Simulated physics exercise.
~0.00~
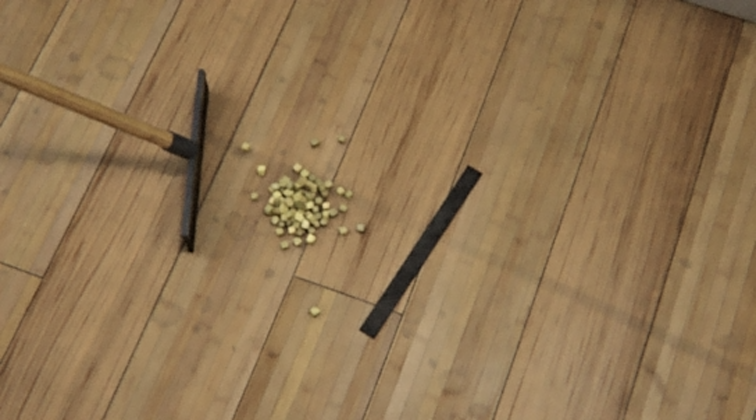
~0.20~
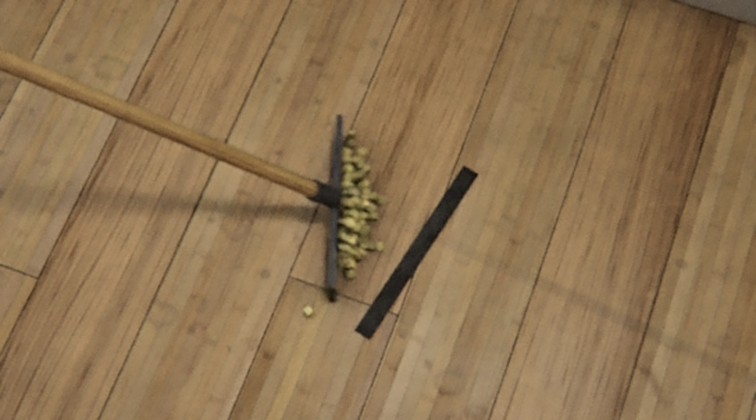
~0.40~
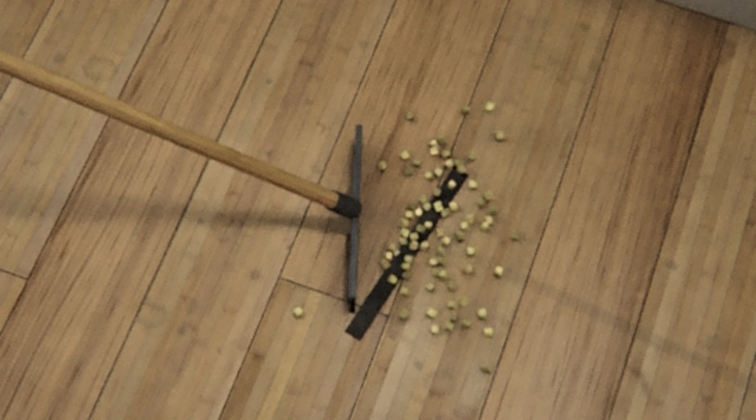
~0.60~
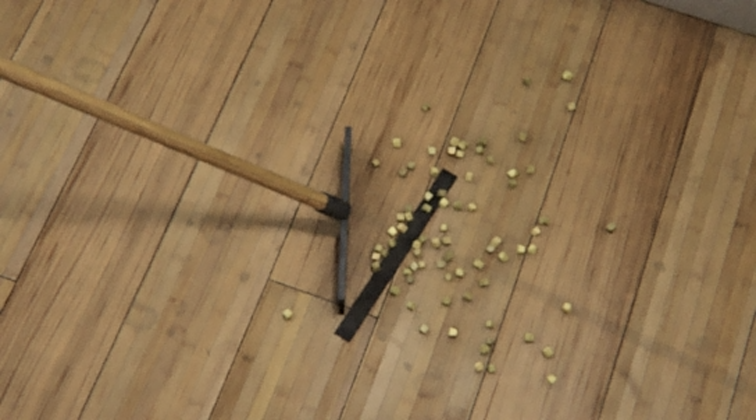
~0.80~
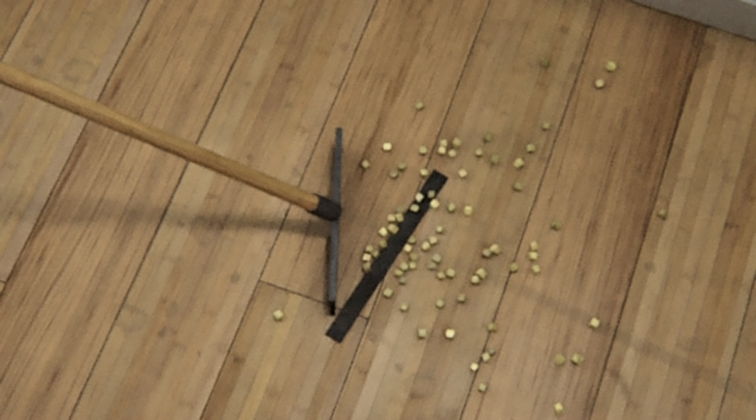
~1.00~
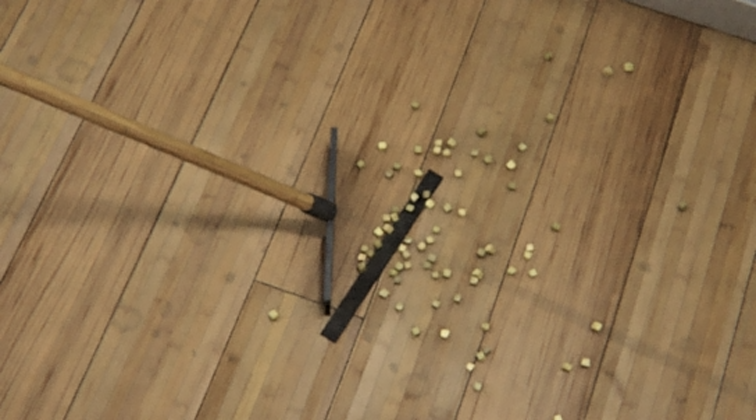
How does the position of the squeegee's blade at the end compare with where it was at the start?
The blade ends up farther to the right and somewhat lower in view than where it began, right beside the black strip.
